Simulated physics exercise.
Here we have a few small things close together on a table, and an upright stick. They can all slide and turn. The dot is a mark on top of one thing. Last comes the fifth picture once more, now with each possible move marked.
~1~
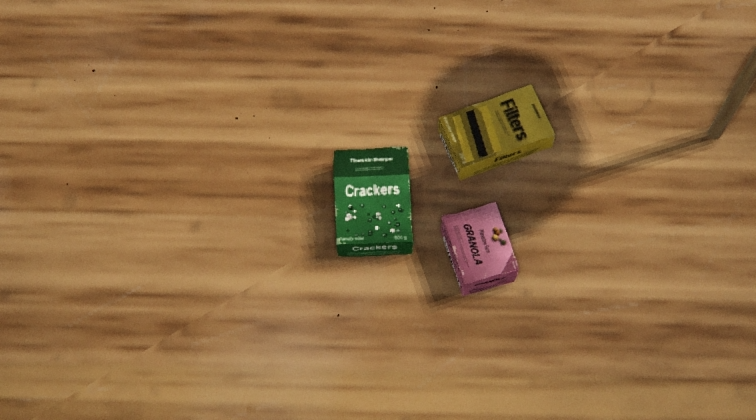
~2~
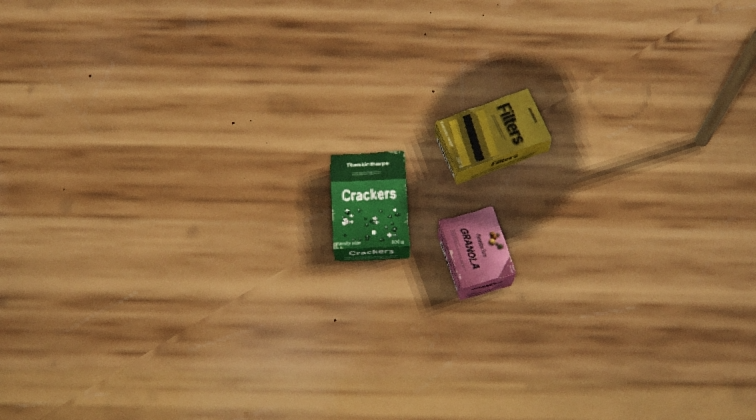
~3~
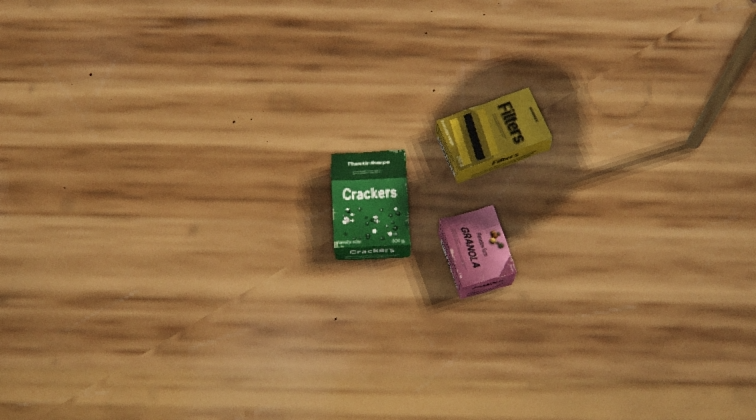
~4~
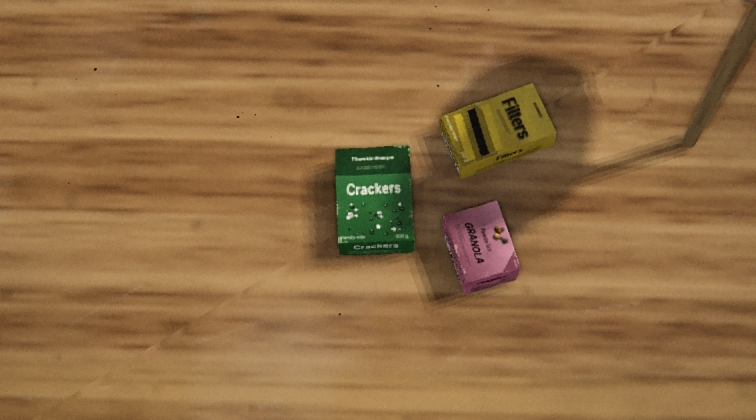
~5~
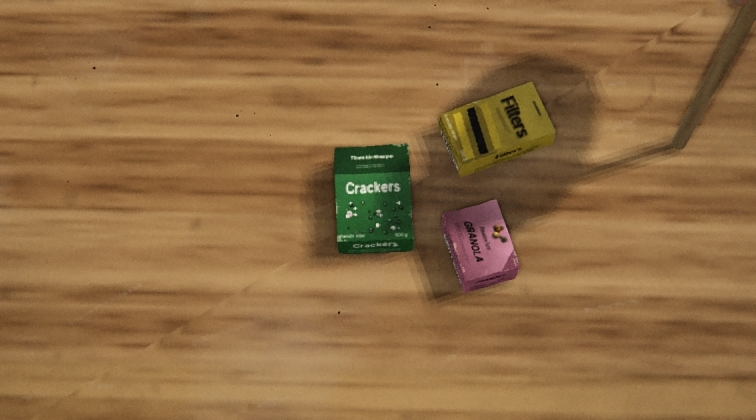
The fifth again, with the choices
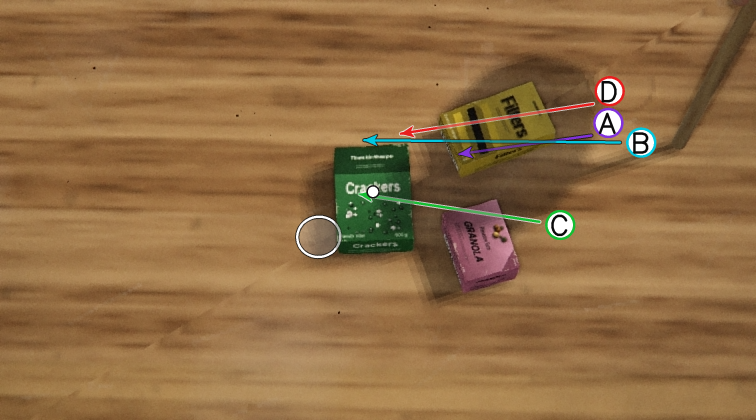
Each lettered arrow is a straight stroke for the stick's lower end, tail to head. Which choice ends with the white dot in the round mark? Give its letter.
Only D gets it there.
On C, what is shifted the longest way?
The green packet.
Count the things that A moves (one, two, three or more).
In all, two.
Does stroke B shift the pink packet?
No.
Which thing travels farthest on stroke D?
The yellow box goes farthest.
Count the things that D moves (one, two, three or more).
In all, two.
On the marked copy, A from (592, 136) to (459, 154); B from (620, 142) to (364, 140); C from (540, 222) to (360, 194); D from (593, 104) to (401, 134); the ring at (318, 236); the white dot at (373, 192).
With D. Early on, foot of the stick (524, 115); green packet (374, 199); yellow box (477, 137).
Further on, foot of the stick (454, 126); green packet (347, 215); yellow box (409, 151).
At the end, foot of the stick (401, 135); green packet (318, 244); yellow box (363, 168); the dot on the green packet is in the ring.
As for the rest, A leaves the dotted thing at (358, 200); B leaves the dotted thing at (354, 199); C leaves the dotted thing at (315, 200).
